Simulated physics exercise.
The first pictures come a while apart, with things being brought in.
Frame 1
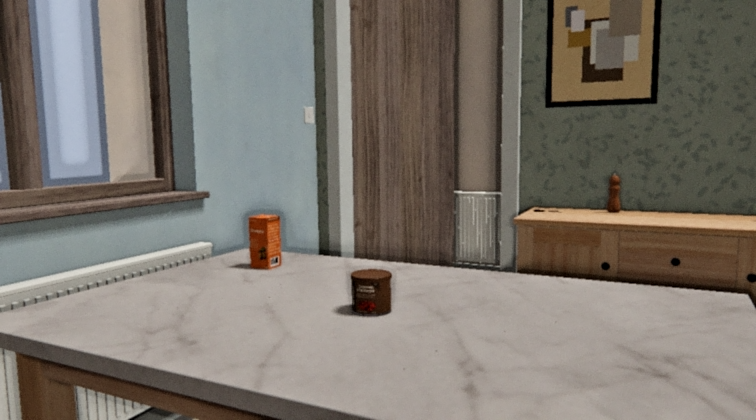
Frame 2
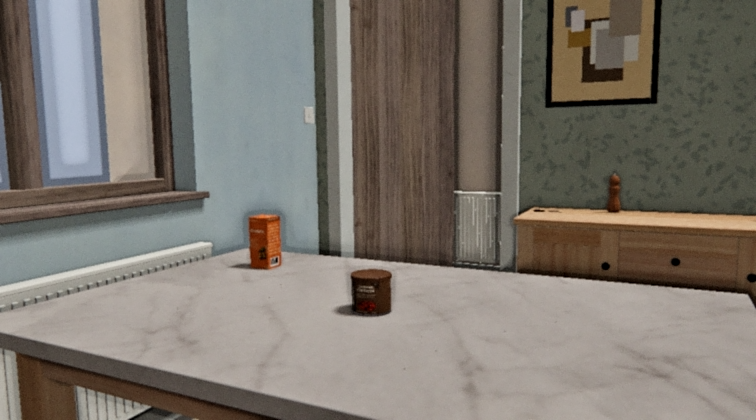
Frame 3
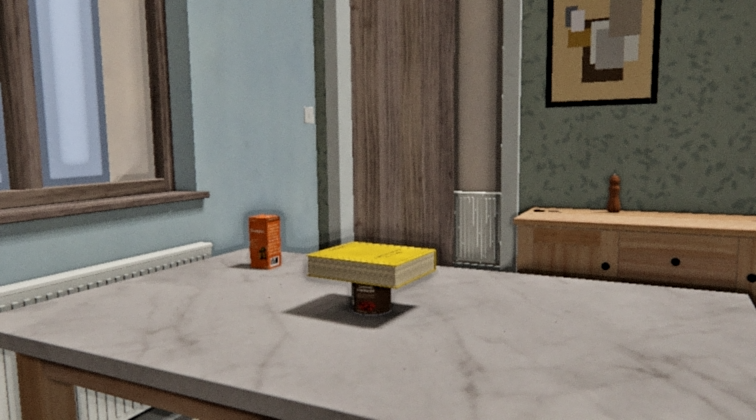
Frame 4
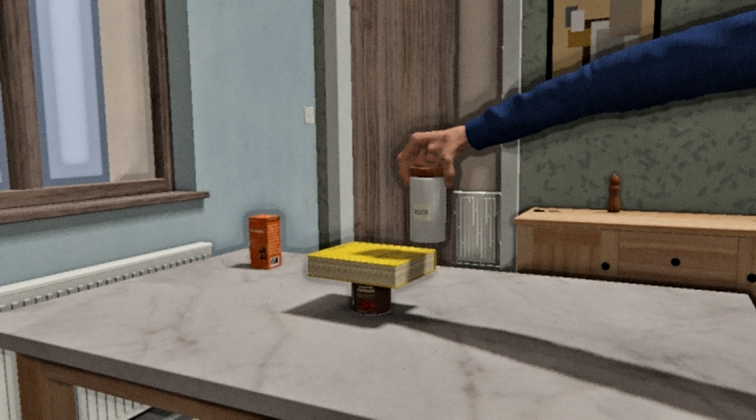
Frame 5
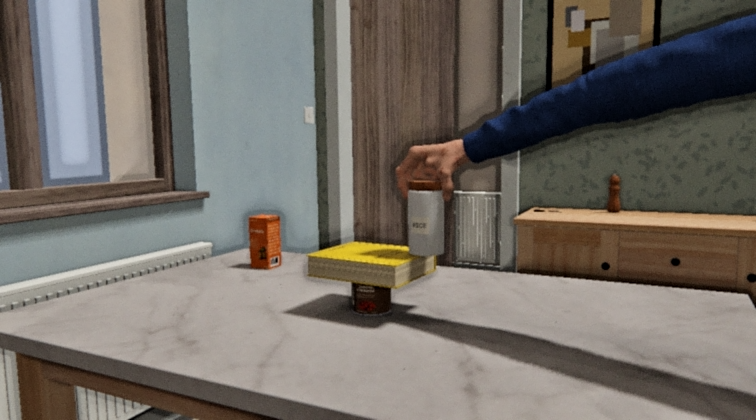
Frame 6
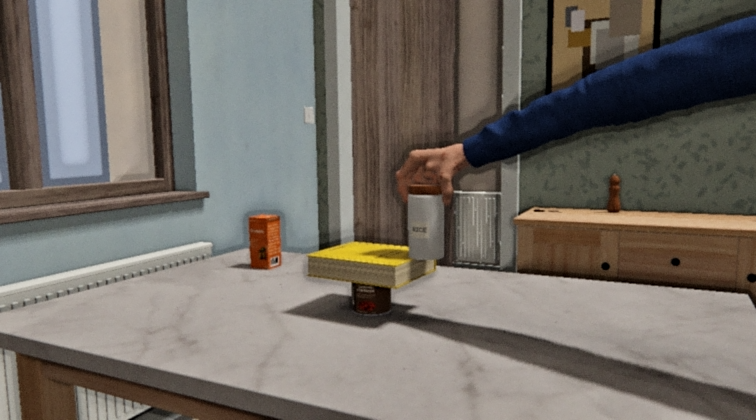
On a marble-topped table, a yellow book appears atop a brown tin, and a hand lowers a white jar onto its right edge.
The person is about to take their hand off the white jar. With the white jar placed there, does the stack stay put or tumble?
It ends up unbalanced.
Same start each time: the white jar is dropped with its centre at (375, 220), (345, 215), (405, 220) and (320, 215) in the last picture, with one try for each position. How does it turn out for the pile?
Attempt one, the pile survives; attempt two, it survives; attempt three, it survives; attempt four, it falls over.
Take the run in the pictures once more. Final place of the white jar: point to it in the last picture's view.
Near (473, 309).
Then, 0.30 s on from there, white jar now fallen.
Then, 0.40 s on from there, things are still on the move.
Then, 1.80 s on from there, nothing new.
In the end, fallen, white jar; the other 3 unmoved. At the end, from the last picture's camera, white jar near (473, 309). The pile loses its balance.
